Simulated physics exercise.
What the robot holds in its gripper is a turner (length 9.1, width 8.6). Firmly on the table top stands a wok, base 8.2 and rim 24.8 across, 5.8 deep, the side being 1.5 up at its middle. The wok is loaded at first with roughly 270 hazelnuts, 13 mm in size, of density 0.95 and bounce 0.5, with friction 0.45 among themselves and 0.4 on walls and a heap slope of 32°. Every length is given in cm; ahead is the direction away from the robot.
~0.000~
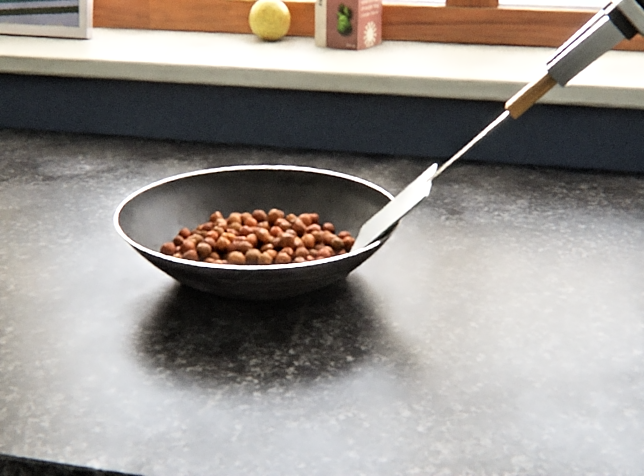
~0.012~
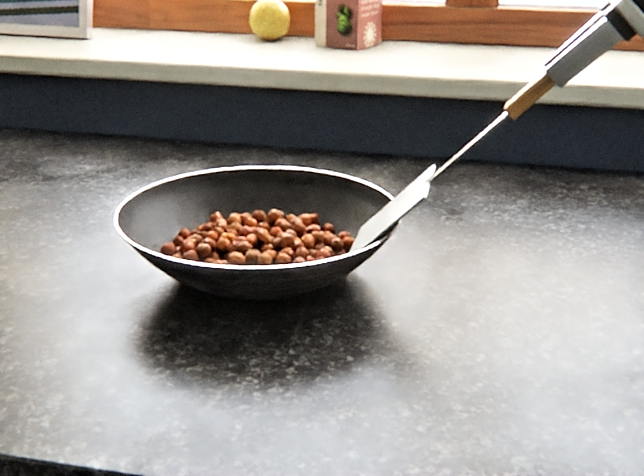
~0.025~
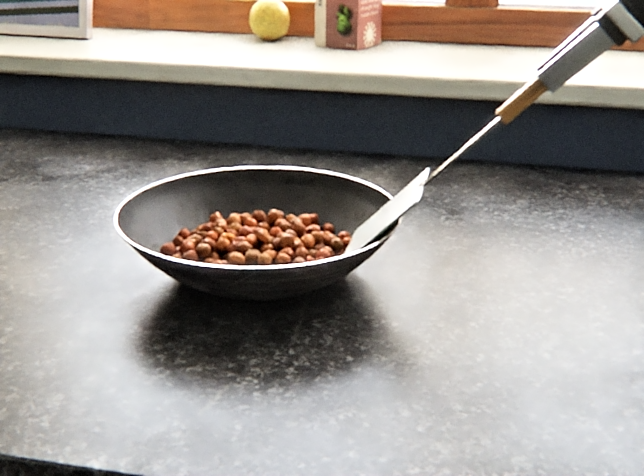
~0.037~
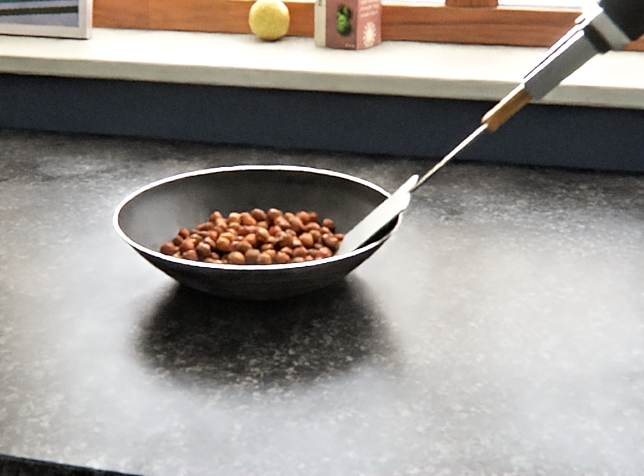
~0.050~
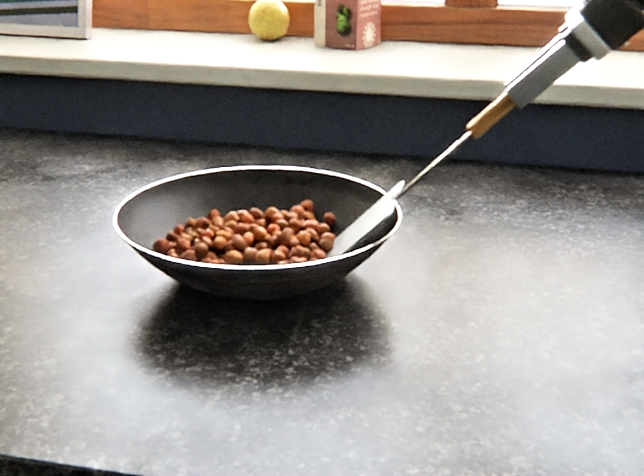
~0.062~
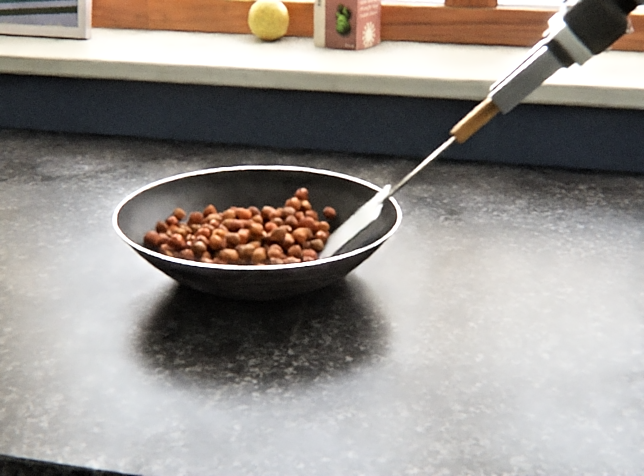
A robot arm slides a turner leftward into a dark wok, pushing the brown hazelnuts left.
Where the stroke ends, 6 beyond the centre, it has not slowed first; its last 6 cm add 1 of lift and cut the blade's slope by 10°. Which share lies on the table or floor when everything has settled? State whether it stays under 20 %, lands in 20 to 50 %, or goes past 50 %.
It lands in 20 to 50 %.
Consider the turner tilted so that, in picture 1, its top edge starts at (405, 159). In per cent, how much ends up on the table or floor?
Near 35 in a hundred.
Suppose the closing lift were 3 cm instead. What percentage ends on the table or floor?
Roughly 30 percent of it.
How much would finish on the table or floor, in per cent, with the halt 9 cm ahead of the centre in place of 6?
Changed stop: Approx. 55 %.
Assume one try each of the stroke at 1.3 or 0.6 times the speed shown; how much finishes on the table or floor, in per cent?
I'd say near 40 and then near 10 per cent.
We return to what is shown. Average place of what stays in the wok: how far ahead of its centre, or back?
The balance point is about 4.5 cm ahead.
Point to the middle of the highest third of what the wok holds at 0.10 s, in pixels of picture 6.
I'd point to about (225, 229).
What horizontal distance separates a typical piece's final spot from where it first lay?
Somewhere about 9 centimetres, I'd say.
By 0.10 s, sloping 46°, highest piece 6 above the table; 268 in the wok.
By 0.14 s, sloping 42°, highest piece 7 above the table; 266 in the wok, 2 on the blade or in flight.
By 0.35 s, sloping 36°, highest piece 7 above the table; 194 in the wok, 58 on the table or floor, 16 on the blade or in flight.
By 1.40 s, sloping 36°, highest piece 6 above the table; 193 in the wok, 75 on the table or floor.
Final count, 193 in the wok, 75 on the table or floor. That is 28 % on the table or floor.
